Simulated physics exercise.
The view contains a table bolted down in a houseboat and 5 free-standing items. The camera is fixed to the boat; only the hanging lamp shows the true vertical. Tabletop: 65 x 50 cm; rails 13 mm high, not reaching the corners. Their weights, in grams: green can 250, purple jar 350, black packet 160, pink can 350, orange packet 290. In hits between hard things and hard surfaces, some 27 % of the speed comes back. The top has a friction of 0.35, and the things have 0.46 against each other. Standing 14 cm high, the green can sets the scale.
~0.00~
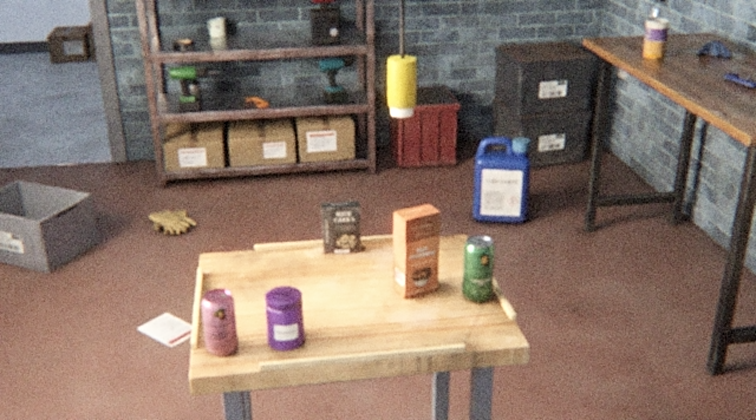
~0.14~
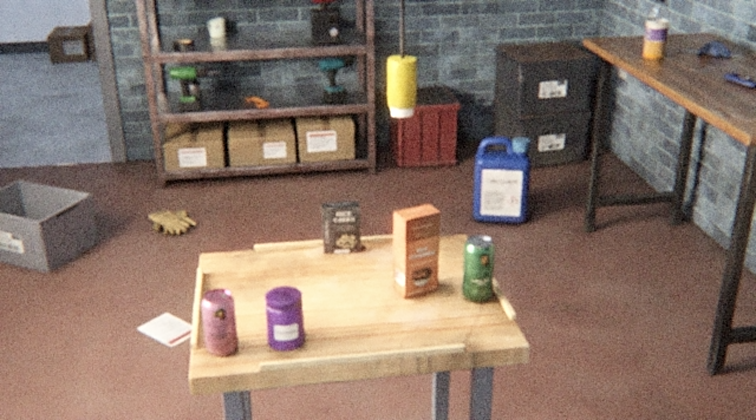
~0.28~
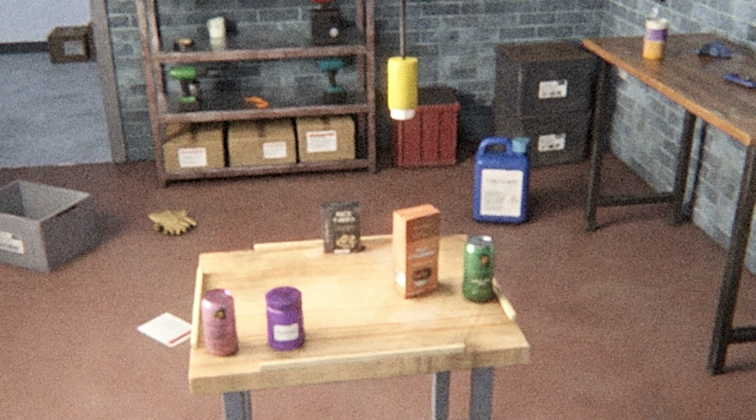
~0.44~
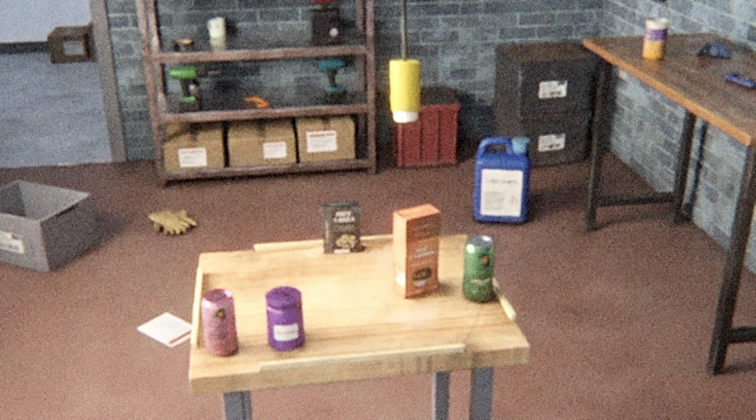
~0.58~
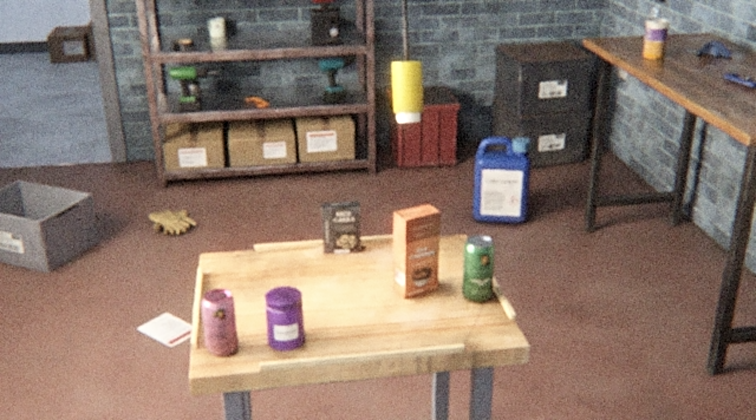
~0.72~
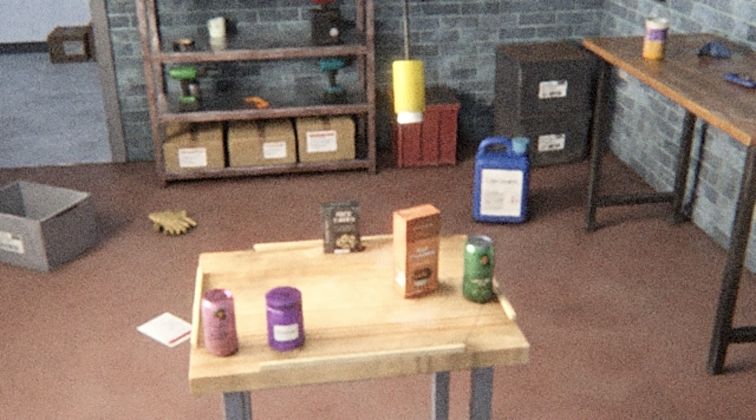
Yellow hanging lamp drifting slightly right above a wooden table where two cans, a purple jar and two packets stay still.
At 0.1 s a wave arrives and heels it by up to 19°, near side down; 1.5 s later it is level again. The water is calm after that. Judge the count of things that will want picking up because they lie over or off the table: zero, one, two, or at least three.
The count is two.
After 1.02 s, boat heeled 17°, near side down; black packet tipped 33° from how it sat; orange packet tipped 19° from how it sat.
After 1.12 s, boat heeled 14°, near side down; black packet on its side; orange packet tipped 46° from how it sat.
After 1.22 s, boat heeled 10°, near side down; orange packet on its side; black packet on its side.
After 1.32 s, boat heeled 6°, near side down; orange packet on its side; black packet on its side.
At rest (2.1 s), tipped over on the table, black packet and orange packet; the other 3 in place, give or take 5 cm. Seen from the same camera at the end, green can near (478, 270), purple jar near (285, 319).
